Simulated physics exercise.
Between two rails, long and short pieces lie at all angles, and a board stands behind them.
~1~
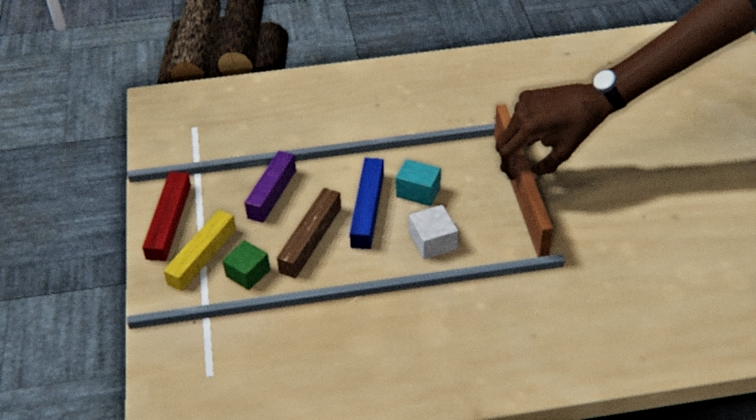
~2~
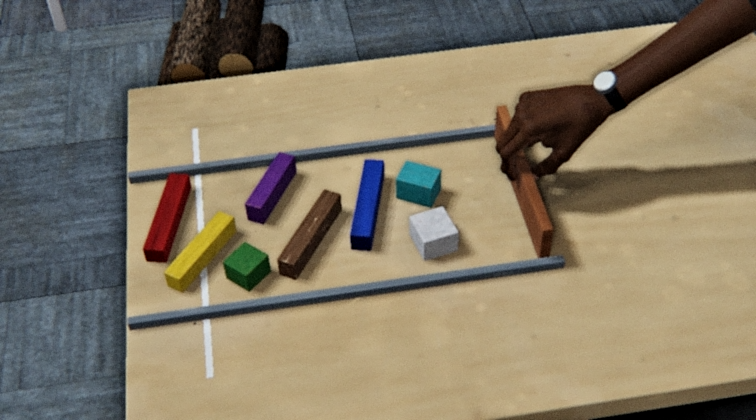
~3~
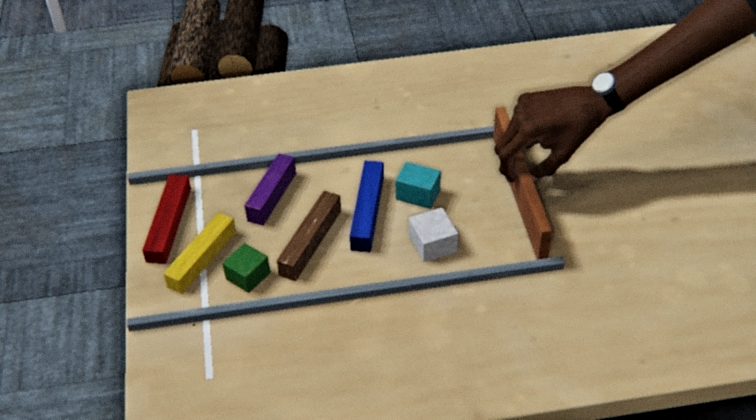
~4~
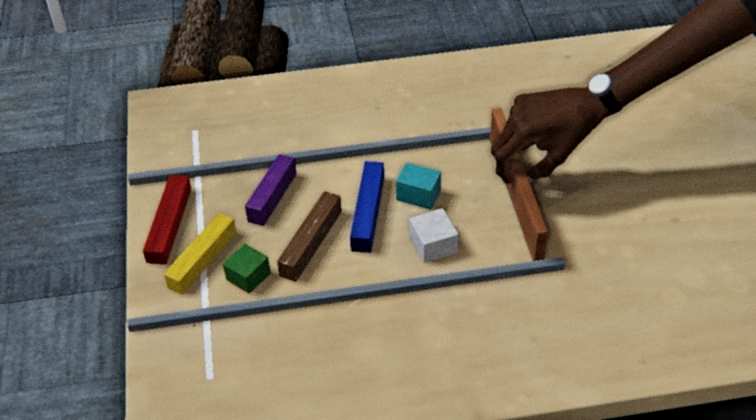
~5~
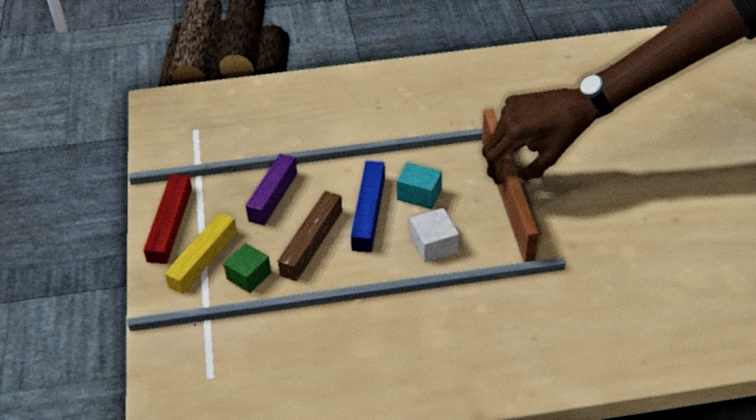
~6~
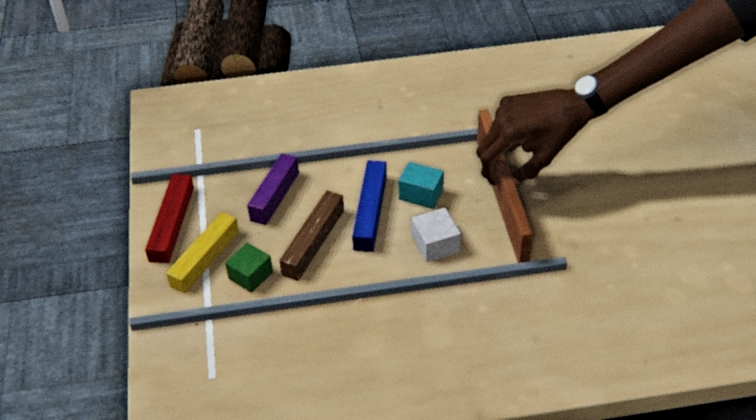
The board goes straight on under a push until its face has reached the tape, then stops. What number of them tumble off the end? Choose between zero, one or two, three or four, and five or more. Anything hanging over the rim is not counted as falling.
The count is three or four.
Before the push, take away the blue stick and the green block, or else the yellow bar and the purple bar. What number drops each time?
Counts - first: 1; second: 2.
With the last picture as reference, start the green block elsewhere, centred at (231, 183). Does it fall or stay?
Lab note: Started there, it ends up below.
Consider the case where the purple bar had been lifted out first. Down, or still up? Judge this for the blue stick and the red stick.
The blue stick would remain on top, and the red stick would go down.
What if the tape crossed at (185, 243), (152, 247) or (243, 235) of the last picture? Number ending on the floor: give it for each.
Try 1: 4; try 2: 6; try 3: 0.
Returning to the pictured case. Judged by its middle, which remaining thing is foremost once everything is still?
Brown bar.
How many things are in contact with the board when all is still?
That number would be 3.
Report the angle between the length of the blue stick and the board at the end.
About 5 degrees.
Early on, none off yet; red stick at rest near (170, 217); yellow bar at rest near (204, 252); green block at rest near (249, 267).
A while later, none off yet; red stick at rest near (170, 217); yellow bar at rest near (204, 252); green block travelled a little near (231, 270).
Further along, none off yet; red stick travelled a little near (143, 214); yellow bar travelled about its own width near (139, 265); green block travelled well along near (150, 289).
Finally, the number that fall off is three or four; lost, green block, yellow bar and red stick.
